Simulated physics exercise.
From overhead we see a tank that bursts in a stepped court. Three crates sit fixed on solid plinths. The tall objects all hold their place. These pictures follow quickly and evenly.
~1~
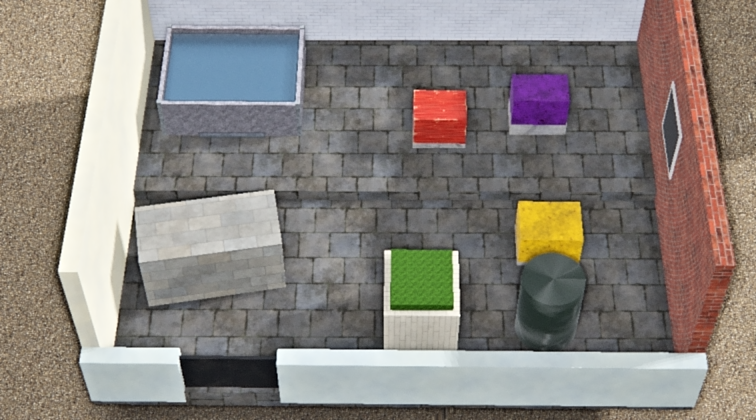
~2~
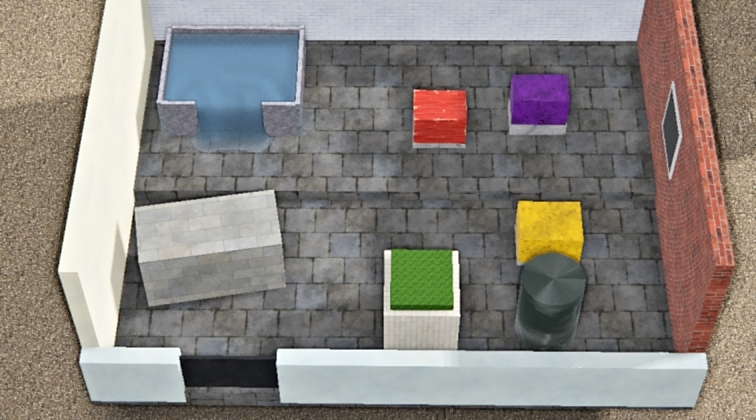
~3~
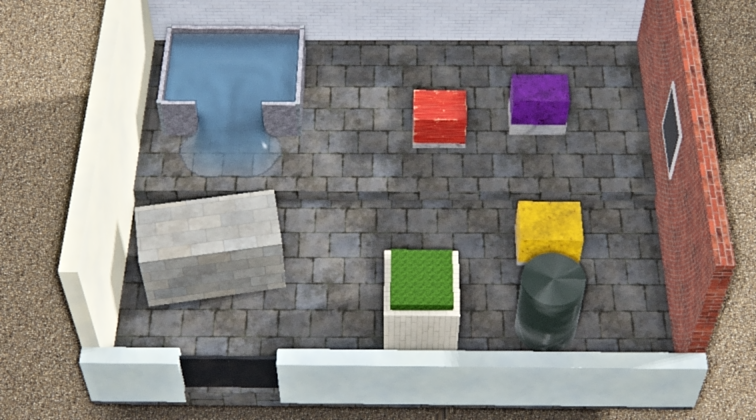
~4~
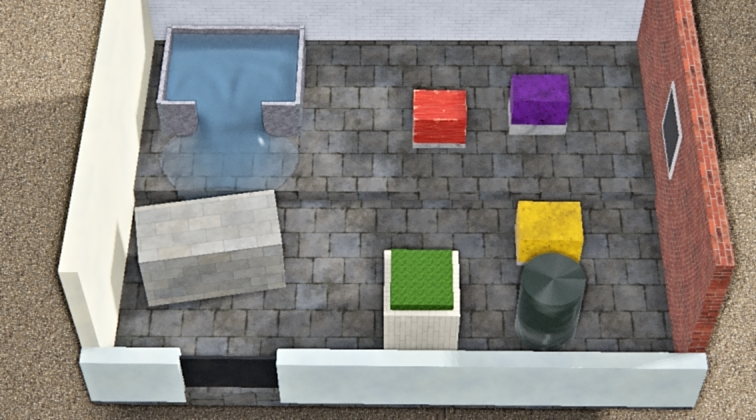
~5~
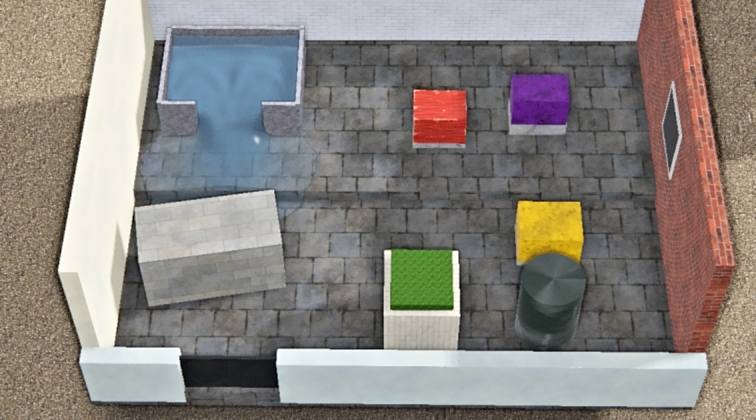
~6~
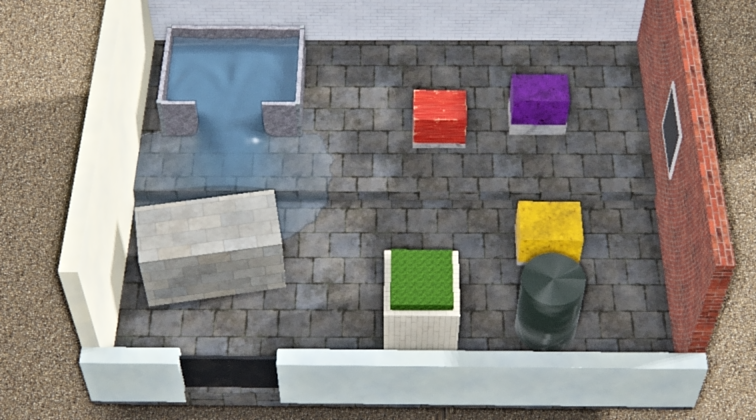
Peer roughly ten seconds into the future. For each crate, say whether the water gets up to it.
The purple crate ends up clear of the water, the red crate ends up clear of the water, the yellow crate ends up with water on it.
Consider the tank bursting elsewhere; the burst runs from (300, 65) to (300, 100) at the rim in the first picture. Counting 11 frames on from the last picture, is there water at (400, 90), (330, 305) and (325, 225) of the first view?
The first comes out soaked, the second untouched, the third untouched.
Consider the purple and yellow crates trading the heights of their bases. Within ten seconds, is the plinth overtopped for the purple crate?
The purple one stays out of it.
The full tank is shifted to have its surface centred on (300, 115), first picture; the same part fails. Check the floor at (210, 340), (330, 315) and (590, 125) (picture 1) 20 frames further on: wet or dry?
Taking the three spots in order: Swamped, swamped, bare.
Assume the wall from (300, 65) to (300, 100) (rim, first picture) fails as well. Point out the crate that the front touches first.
My pick is the one in red.
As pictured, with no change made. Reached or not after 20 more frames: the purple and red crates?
Note - purple spared, red spared.
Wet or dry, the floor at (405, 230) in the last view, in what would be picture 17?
Answer: Wet.
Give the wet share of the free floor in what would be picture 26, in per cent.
About 40 percent.
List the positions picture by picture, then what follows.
In the first picture, still water in the water tank at (233, 68).
In the second picture, the front is at (267, 144), out from the gap at (231, 122).
In the third picture, water pours out at (231, 124) and has run to (201, 172).
In the fourth picture, the front is at a hidden place, out from the gap at (232, 125).
In the fifth picture, the front is at a hidden place, out from the gap at (231, 124).
In the sixth picture, the front is at a hidden place, out from the gap at (231, 124).
A moment on, water covers 15 % of the floor; the purple crate not reached, the red crate not reached, the yellow crate not reached.
Next, water covers 25 % of the floor; the purple crate not reached, the red crate not reached, the yellow crate not reached.
Then, water covers 40 % of the floor; the purple crate not reached, the red crate not reached, the yellow crate water round its plinth.
Later, water covers 55 % of the floor; the purple crate not reached, the red crate not reached, the yellow crate water round its plinth.
In the end, water covers 55 % of the floor; the purple crate stayed above the water, the red crate stayed above the water, the yellow crate was topped.
